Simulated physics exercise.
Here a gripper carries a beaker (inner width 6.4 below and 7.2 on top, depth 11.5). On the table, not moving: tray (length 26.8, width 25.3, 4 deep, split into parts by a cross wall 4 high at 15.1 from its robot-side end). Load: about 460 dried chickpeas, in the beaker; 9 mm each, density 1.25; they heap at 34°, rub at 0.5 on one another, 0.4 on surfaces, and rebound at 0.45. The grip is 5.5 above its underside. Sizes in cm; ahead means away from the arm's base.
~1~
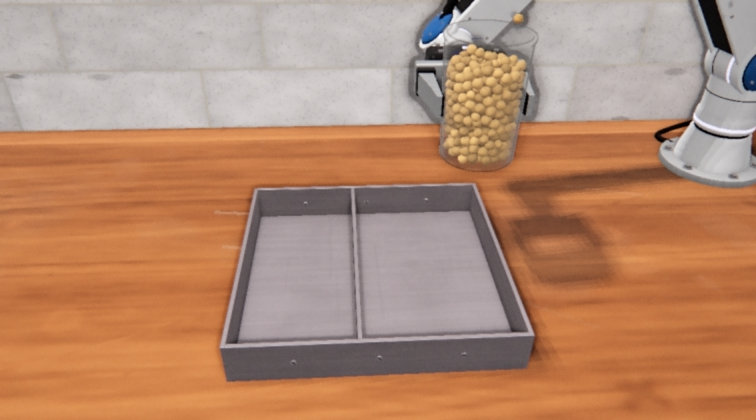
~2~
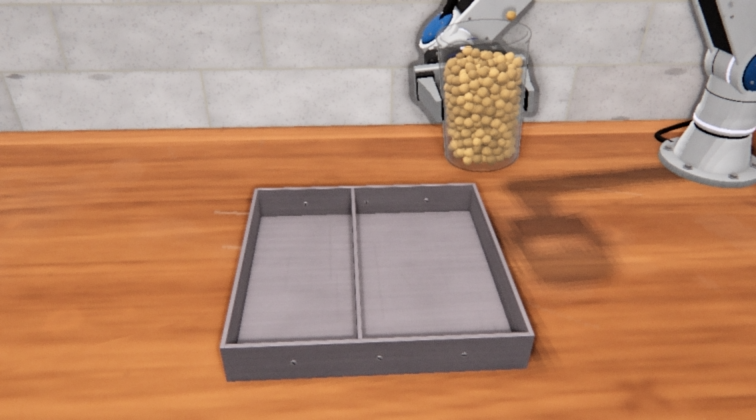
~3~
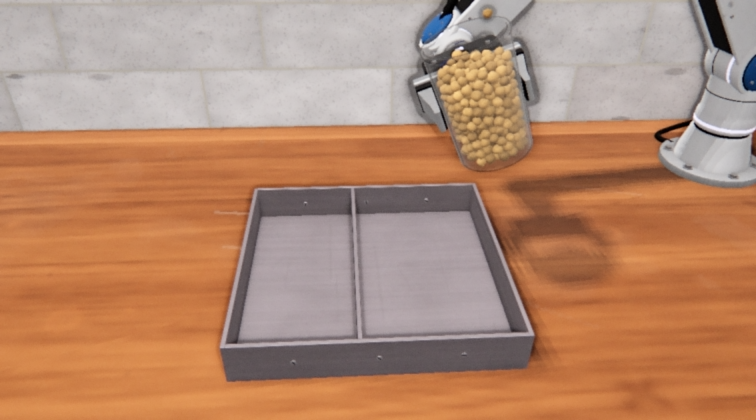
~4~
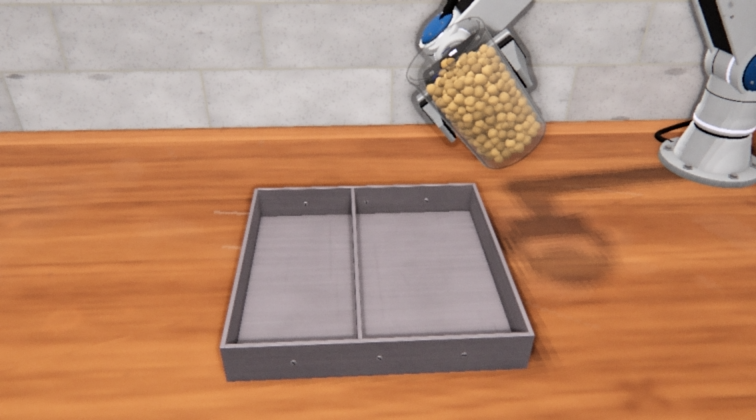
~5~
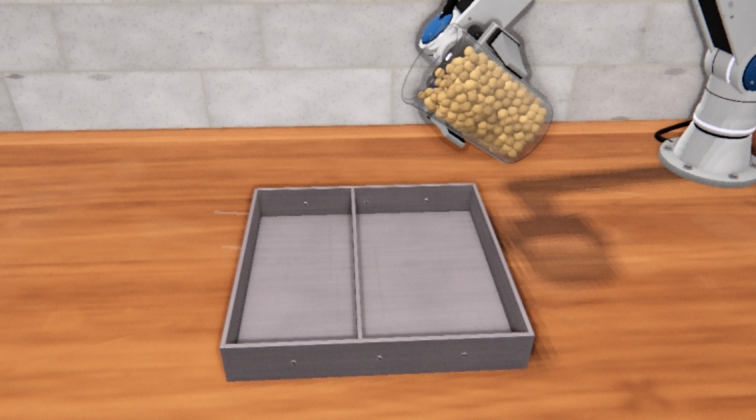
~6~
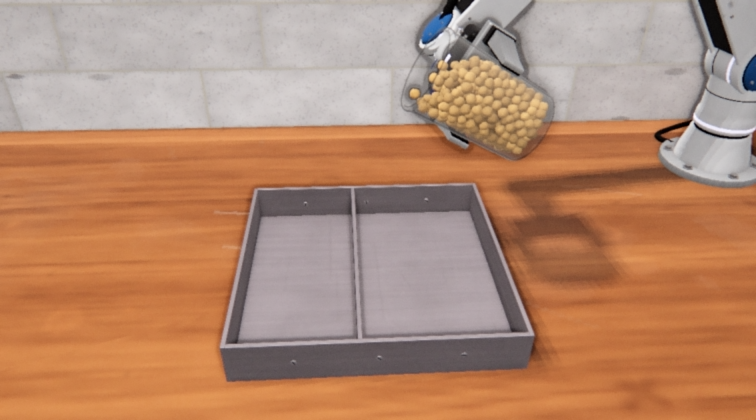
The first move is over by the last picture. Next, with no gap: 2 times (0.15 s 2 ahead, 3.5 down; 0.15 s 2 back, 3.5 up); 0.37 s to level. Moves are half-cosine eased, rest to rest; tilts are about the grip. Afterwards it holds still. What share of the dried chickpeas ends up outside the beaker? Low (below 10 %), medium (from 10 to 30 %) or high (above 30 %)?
Share outside the beaker: Low (below 10 %).
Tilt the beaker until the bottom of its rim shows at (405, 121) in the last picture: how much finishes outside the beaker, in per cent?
About 0 per cent.
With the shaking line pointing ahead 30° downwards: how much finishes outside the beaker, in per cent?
Some 0 per cent.
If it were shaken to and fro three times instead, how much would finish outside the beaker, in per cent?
It would be near 0 per cent.
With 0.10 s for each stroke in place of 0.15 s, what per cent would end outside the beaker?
Then about 5 per cent.
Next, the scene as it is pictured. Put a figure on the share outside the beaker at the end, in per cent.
Some 0 per cent.
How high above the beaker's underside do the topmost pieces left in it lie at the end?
Roughly 11.0 cm.
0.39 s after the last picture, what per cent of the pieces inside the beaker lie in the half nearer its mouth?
Some 40 per cent.
Then, 0.39 s after the last picture, tilted 60° forward, highest piece 22 above the table; 463 in the beaker.
Then, 0.78 s after the last picture, tilted 32° forward, highest piece 25 above the table; 463 in the beaker.
Then, 1.17 s after the last picture, level, highest piece 26 above the table; 463 in the beaker.
Then, 2.22 s after the last picture, level, highest piece 26 above the table; 463 in the beaker.
Final count, 463 in the beaker. That is 0 % outside the beaker.
